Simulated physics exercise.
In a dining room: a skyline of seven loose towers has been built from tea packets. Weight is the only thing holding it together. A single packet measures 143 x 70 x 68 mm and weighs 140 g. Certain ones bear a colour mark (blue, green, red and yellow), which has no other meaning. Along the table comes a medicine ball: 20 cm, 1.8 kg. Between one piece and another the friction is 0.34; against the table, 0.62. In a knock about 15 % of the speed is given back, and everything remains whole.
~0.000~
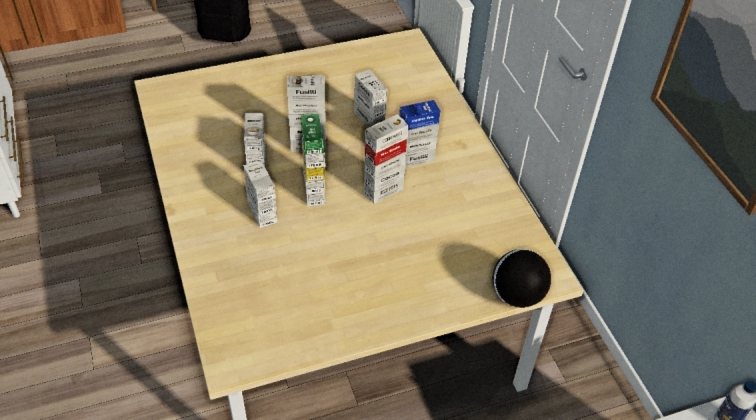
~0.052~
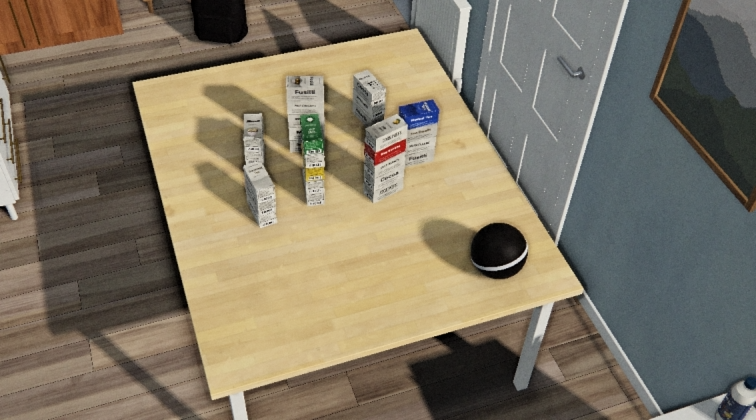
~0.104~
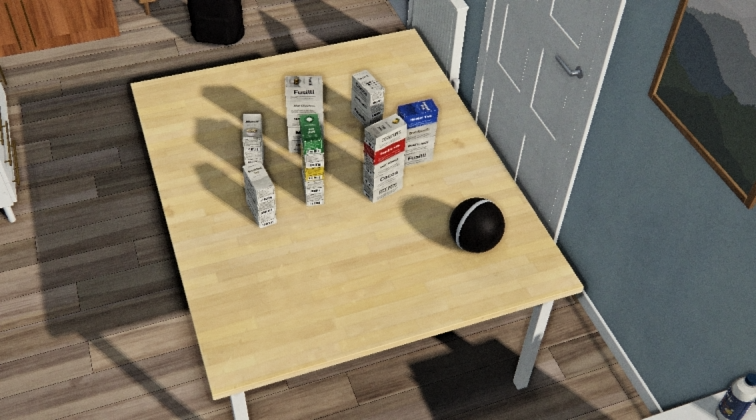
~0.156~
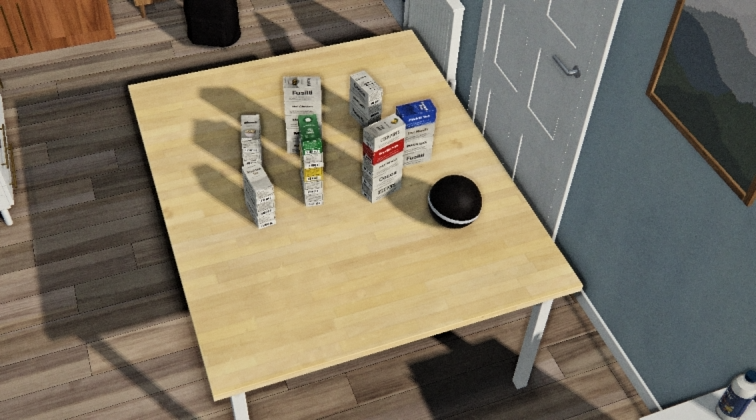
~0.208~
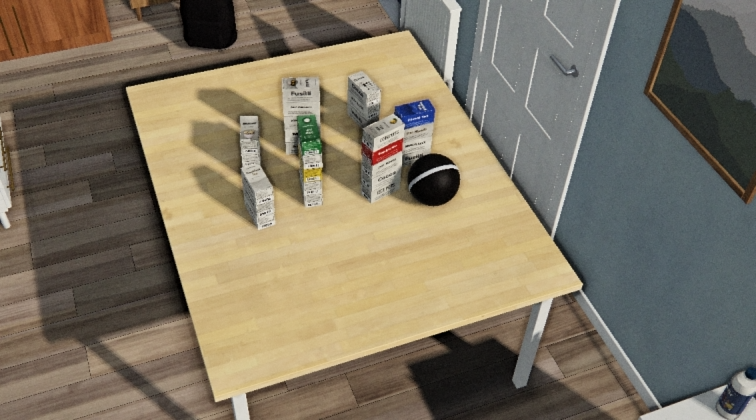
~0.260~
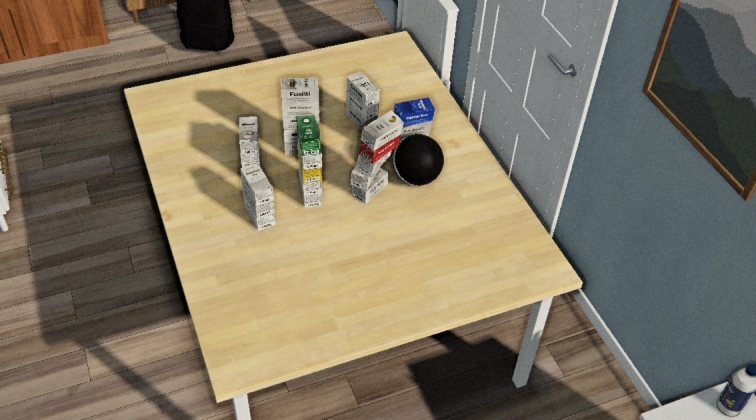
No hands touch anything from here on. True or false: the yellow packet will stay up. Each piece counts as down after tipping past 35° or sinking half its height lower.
True.
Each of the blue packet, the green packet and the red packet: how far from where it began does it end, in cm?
Shift in cm - blue: 26; green: 0; red: 22.
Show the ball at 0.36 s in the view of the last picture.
Location: Close to (400, 138).
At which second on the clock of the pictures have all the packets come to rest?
Roughly 1.5 seconds.
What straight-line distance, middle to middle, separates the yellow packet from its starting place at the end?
Straight-line shift: Approx. 1 cm.
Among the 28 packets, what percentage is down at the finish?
25 per cent.
By 0.36 s, ball still moving; 5 of the 28 packets down; yellow packet unmoved; blue packet tilted 72°.
By 0.48 s, ball still moving; 7 of the 28 packets down; yellow packet moved 8 mm; blue packet upside down.
By 0.74 s, ball still moving; 7 of the 28 packets down; yellow packet moved 7 mm; blue packet upside down.
When it is over (1.9 s), ball at rest; 7 of the 28 packets down; yellow packet moved 7 mm; blue packet upside down; red packet upside down. In pixels of the last frame, middles, yellow packet near (308, 163), blue packet near (415, 128).
